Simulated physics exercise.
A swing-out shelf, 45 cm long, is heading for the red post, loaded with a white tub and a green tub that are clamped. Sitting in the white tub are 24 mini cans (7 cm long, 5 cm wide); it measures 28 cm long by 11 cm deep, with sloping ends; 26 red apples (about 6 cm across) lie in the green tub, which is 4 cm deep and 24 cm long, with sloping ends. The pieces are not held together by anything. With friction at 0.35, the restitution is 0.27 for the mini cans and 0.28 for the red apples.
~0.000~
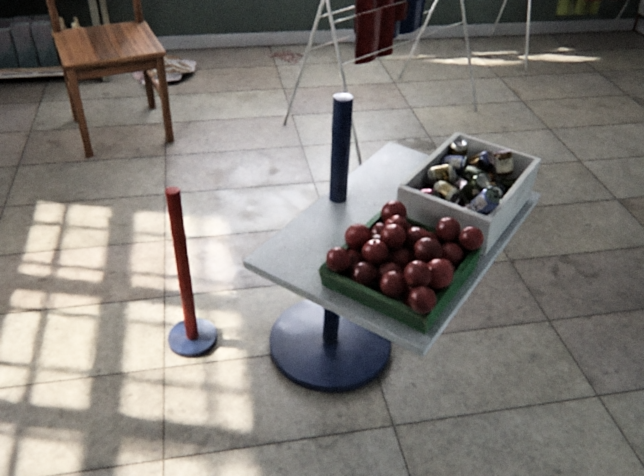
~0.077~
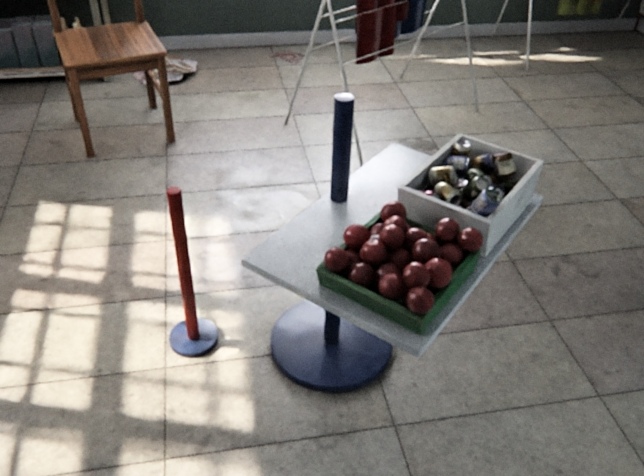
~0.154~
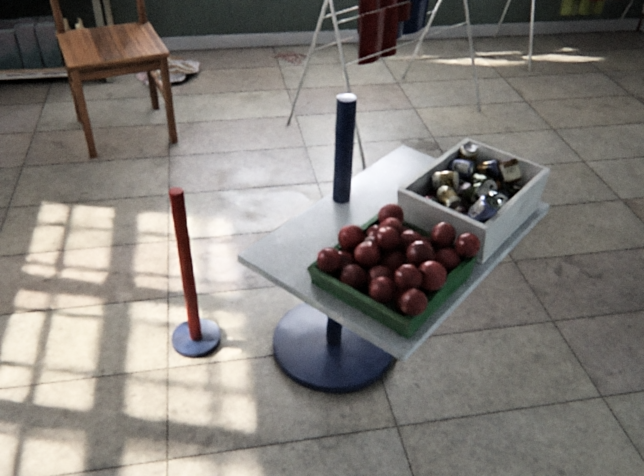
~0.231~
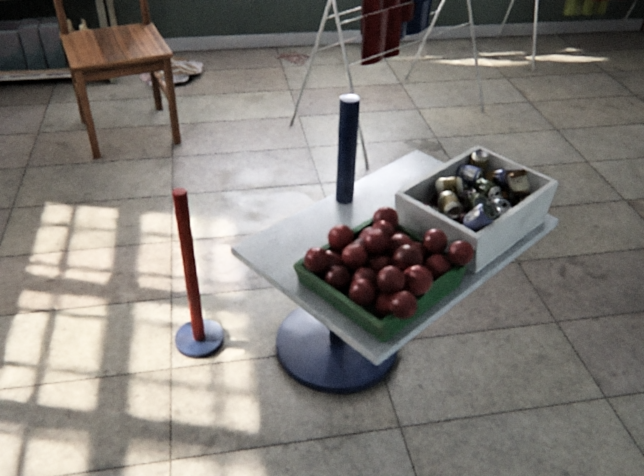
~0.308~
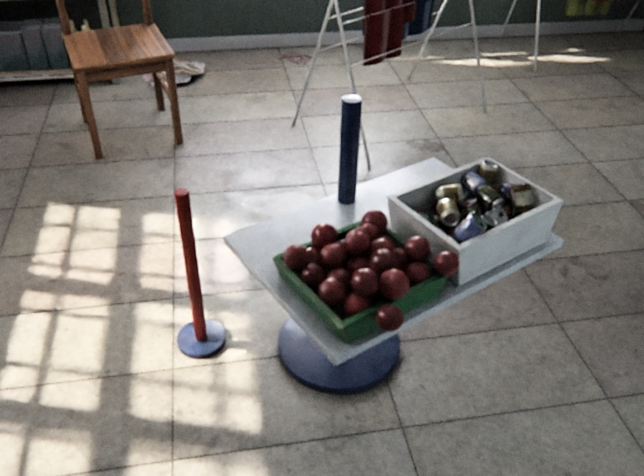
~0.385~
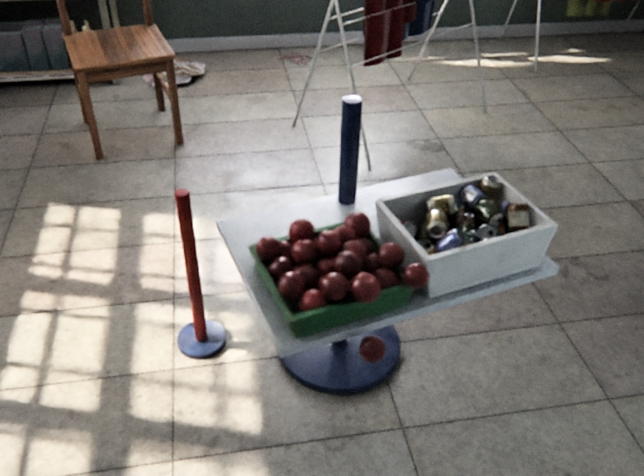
A pale grey shelf on a blue post, carrying a green tub of dark red apples and a white tub of small cans, stands on a sunlit tiled floor, seen from above. A red post on a blue base is to its left, with a wooden chair and white rack legs behind. The shelf swings toward the red post, slowly then faster, two apples leaving the green tub, as the camera pans slightly.
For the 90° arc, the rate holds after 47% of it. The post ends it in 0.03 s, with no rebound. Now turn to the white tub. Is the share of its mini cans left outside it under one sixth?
Yes, it is under a sixth.
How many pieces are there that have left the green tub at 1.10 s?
Roughly 8 for the green tub.
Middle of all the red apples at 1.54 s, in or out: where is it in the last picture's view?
Centre: Around (218, 212) px.
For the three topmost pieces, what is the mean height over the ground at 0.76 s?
70 cm.
After 0.68 s, end of the swing.
After 0.76 s, the white tub has all 24 and the green tub is down by 6 of 26.
After 0.88 s, the white tub has all 24 and the green tub is down by 9 of 26.
After 1.10 s, the white tub has all 24 and the green tub is down by 9 of 26.
When it is over (at 1.54 s), the white tub has all 24 and the green tub is down by 9 of 26. Asked share, 0 of 24, 0 per cent.
